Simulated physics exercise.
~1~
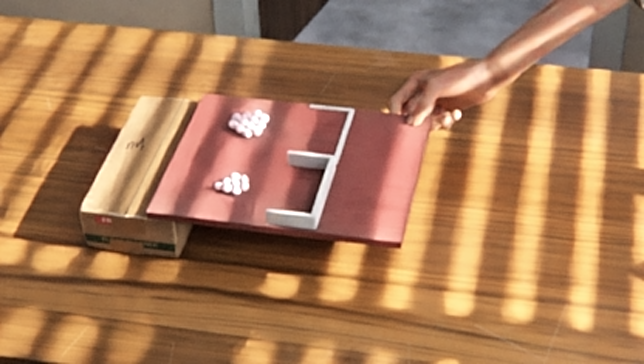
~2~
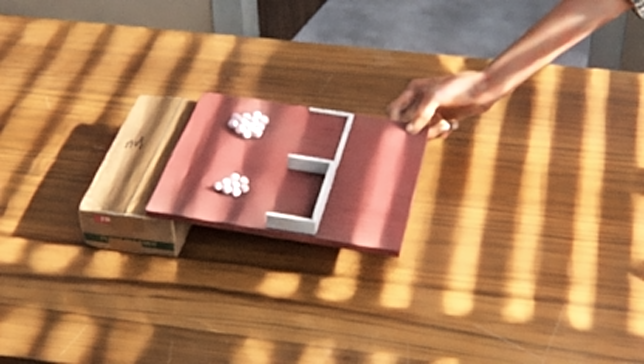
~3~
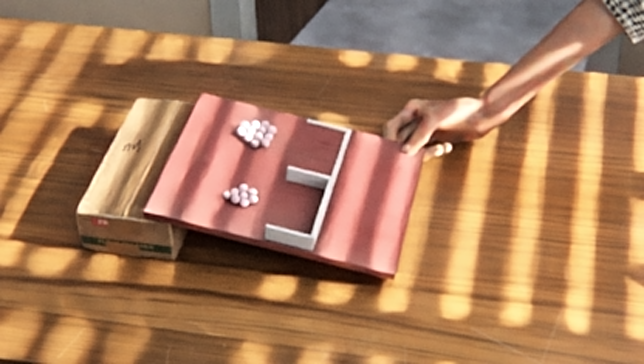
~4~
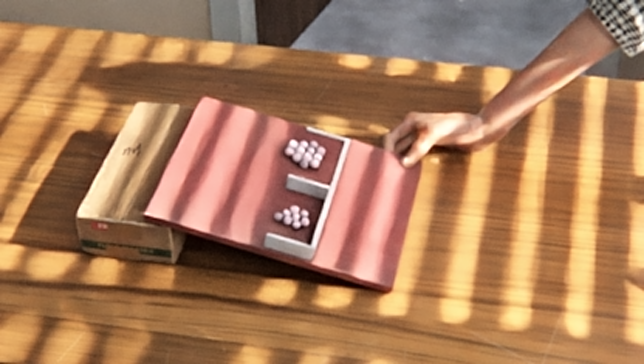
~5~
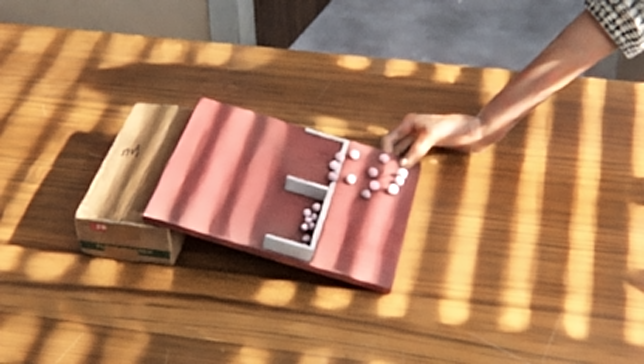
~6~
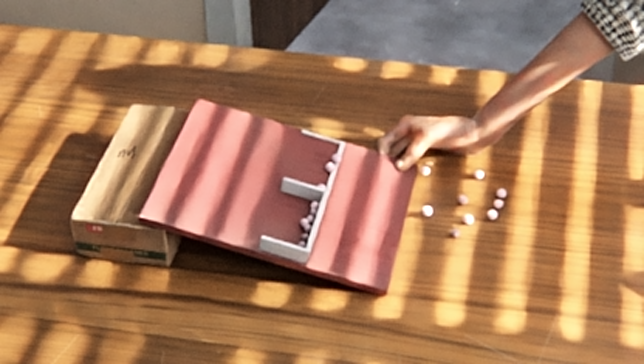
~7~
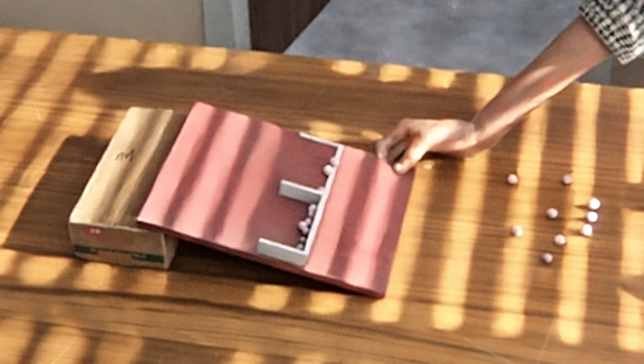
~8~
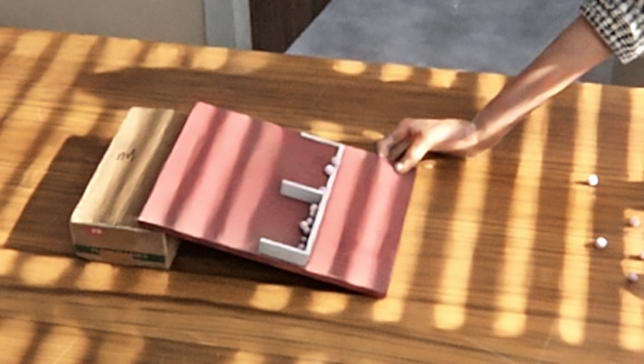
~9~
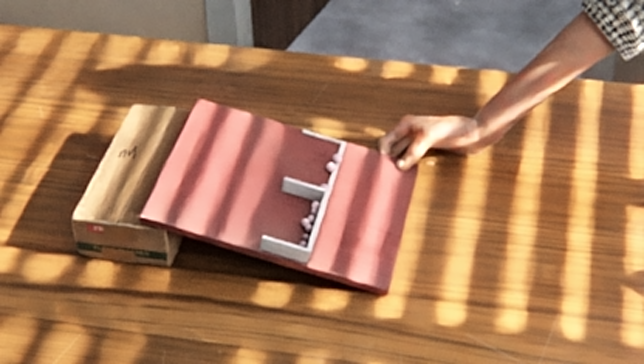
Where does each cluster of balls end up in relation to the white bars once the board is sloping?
The front cluster ends up resting against its bar. Most of the back cluster carries on beyond its bar and rolls off the board across the table, with only a few balls left behind the bar.
